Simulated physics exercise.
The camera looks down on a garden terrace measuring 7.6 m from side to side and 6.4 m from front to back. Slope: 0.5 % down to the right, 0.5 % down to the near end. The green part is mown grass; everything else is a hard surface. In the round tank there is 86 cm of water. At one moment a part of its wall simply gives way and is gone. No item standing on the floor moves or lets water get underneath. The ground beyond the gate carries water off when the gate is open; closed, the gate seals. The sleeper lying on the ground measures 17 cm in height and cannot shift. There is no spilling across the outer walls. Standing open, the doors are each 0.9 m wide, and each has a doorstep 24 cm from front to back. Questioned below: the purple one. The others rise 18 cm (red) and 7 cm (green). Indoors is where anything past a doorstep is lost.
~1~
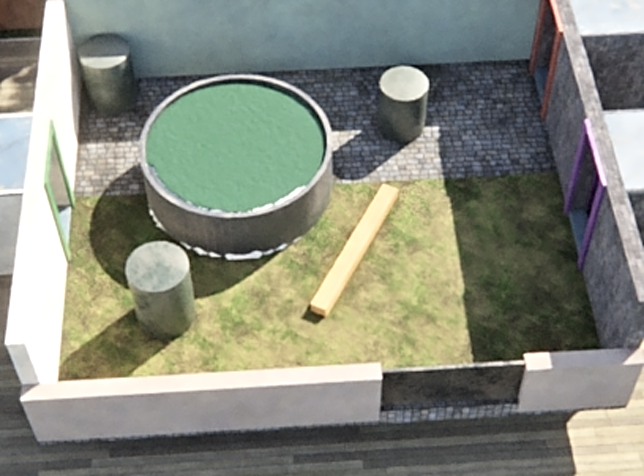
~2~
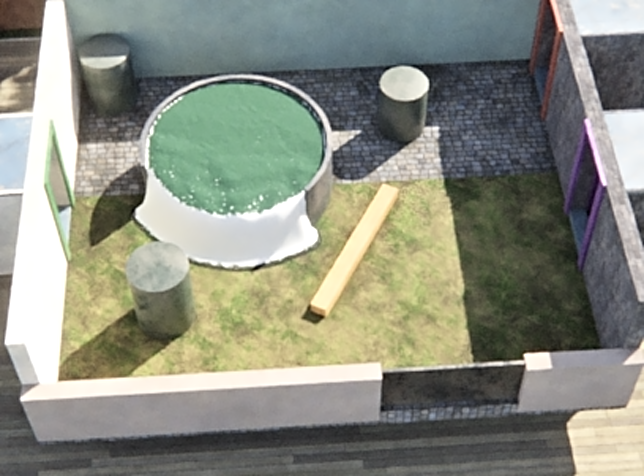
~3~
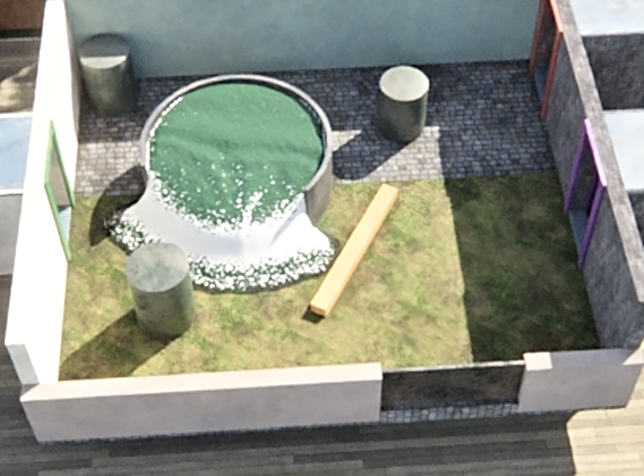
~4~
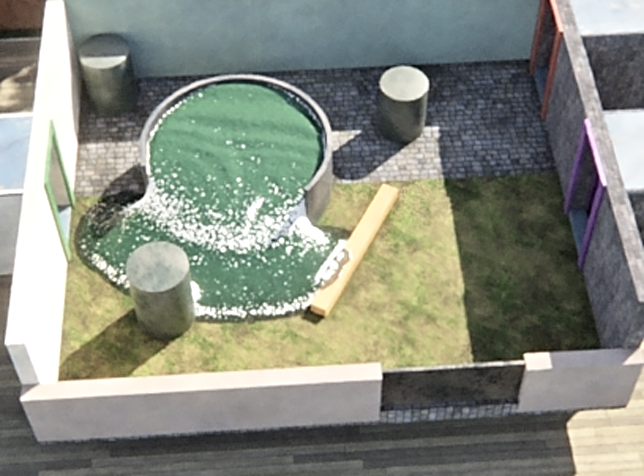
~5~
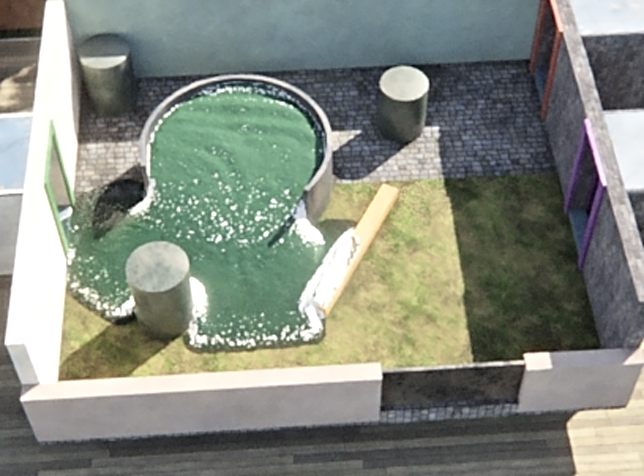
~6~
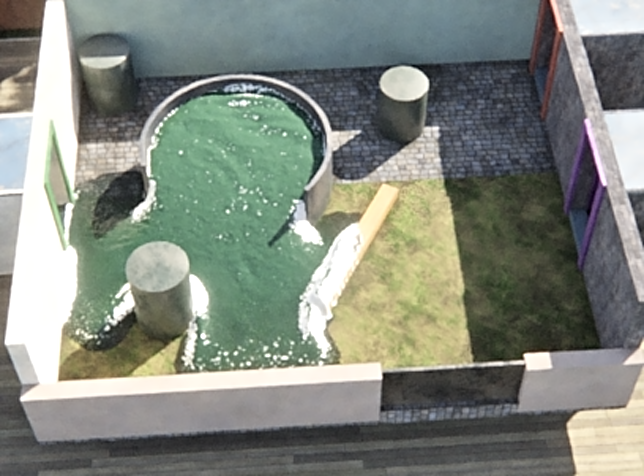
A round tank of green water lost the front part of its wall, and the water poured out foaming over the grass, flowing around a grey cylinder and against a wooden beam toward the front wall.
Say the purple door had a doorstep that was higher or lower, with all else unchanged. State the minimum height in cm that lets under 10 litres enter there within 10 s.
Some 11 cm above the ground.
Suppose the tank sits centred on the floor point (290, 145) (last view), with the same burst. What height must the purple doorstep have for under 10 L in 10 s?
New minimum height: Approx. 10.0 cm.
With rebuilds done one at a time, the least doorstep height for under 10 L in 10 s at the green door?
Green: Roughly 24 cm.
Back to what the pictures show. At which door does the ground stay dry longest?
That is the red door.
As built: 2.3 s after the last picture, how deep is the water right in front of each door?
Red door 0 cm, purple door 0 cm, green door 17 cm.
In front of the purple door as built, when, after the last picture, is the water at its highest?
The level tops out near 6.0 seconds.
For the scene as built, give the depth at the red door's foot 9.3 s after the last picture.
The depth there is around 17.0 cm.
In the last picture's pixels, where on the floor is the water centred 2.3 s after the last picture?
The centre of all the water is around (227, 291).
Then, 0.7 s after the last picture water covers 35 % of the floor, deepest (55 cm) near (268, 402); it has not reached the purple door.
Then, 2.3 s after the last picture water covers 55 % of the floor, deepest (47 cm) near (150, 342); it has not reached the purple door.
Then, 9.3 s after the last picture water covers 100 % of the floor, deepest (18 cm) near (500, 177); 9 cm at the purple door, 0 litres in over its 16 cm doorstep.
At the purple door as built, the water peaked near 15 cm, 5.9 s after the last picture.
Run again over the same 10 s with other heights there, 23 litres in over 9.5 cm, 2 litres over 13 cm. The limit of 10 litres is kept from about 11 cm up.
